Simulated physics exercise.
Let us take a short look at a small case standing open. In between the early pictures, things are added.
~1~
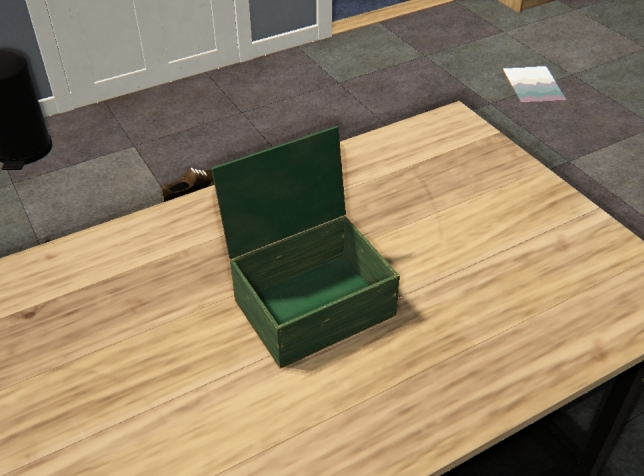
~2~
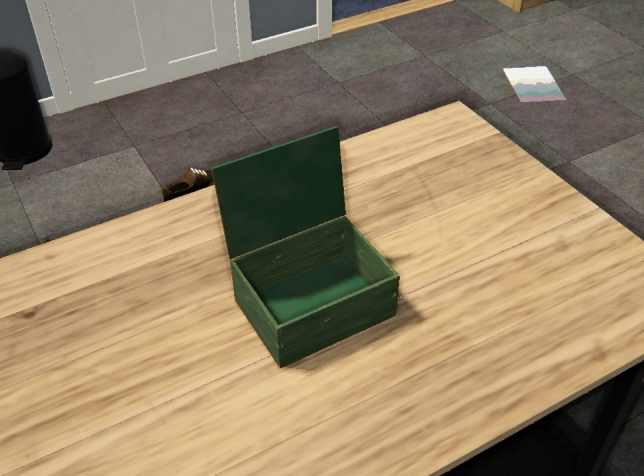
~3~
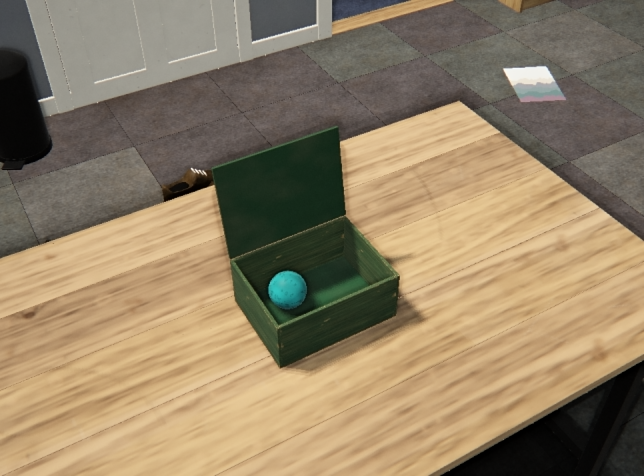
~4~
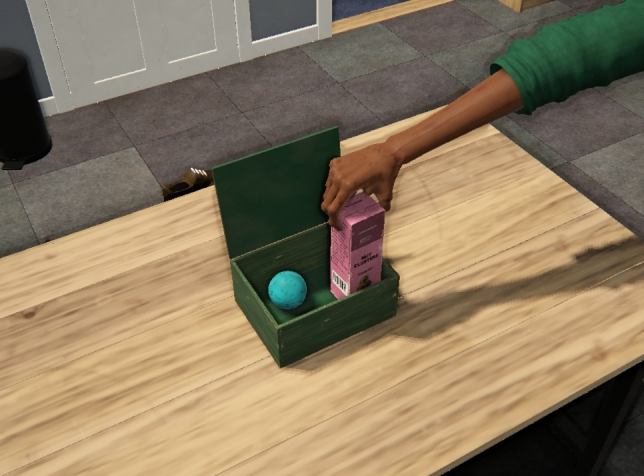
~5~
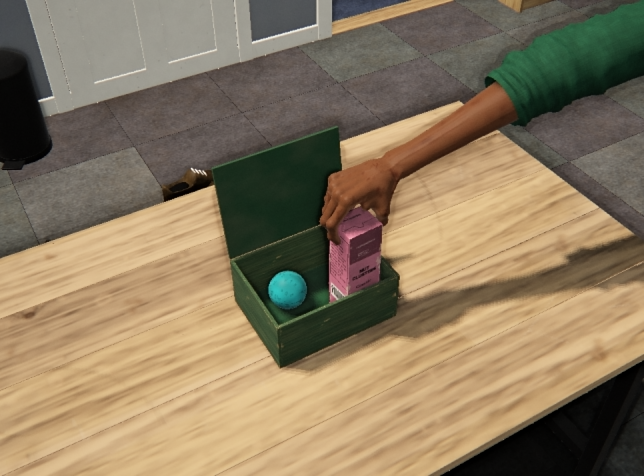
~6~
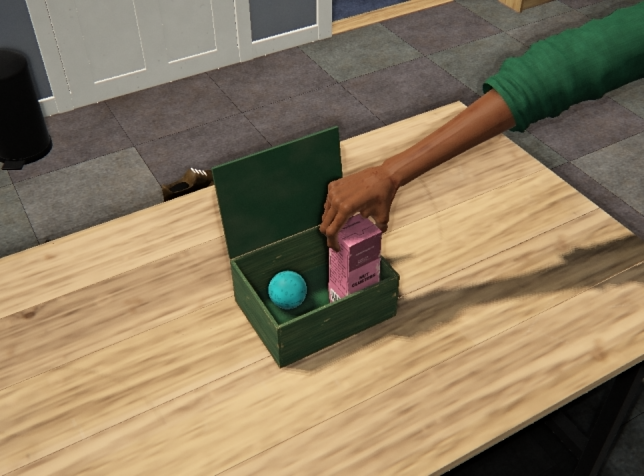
A turquoise ball appears in an open green box, then a hand lowers a pink carton inside.
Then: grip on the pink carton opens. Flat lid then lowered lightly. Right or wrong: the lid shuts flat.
Wrong, the lid stays open.
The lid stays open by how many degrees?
Angle: About 45°.
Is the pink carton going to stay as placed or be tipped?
As it turns out, the pink carton keeps its original angle.
Then, 1.20 s past the last view, lid starting down.
Then, 1.60 s past the last view, lid 57° above the rim.
Then, 2.60 s past the last view, lid 45° above the rim.
Finally, lid 45° above the rim; both still in place. Final places as the last picture's camera would see them, pink carton near (354, 272).
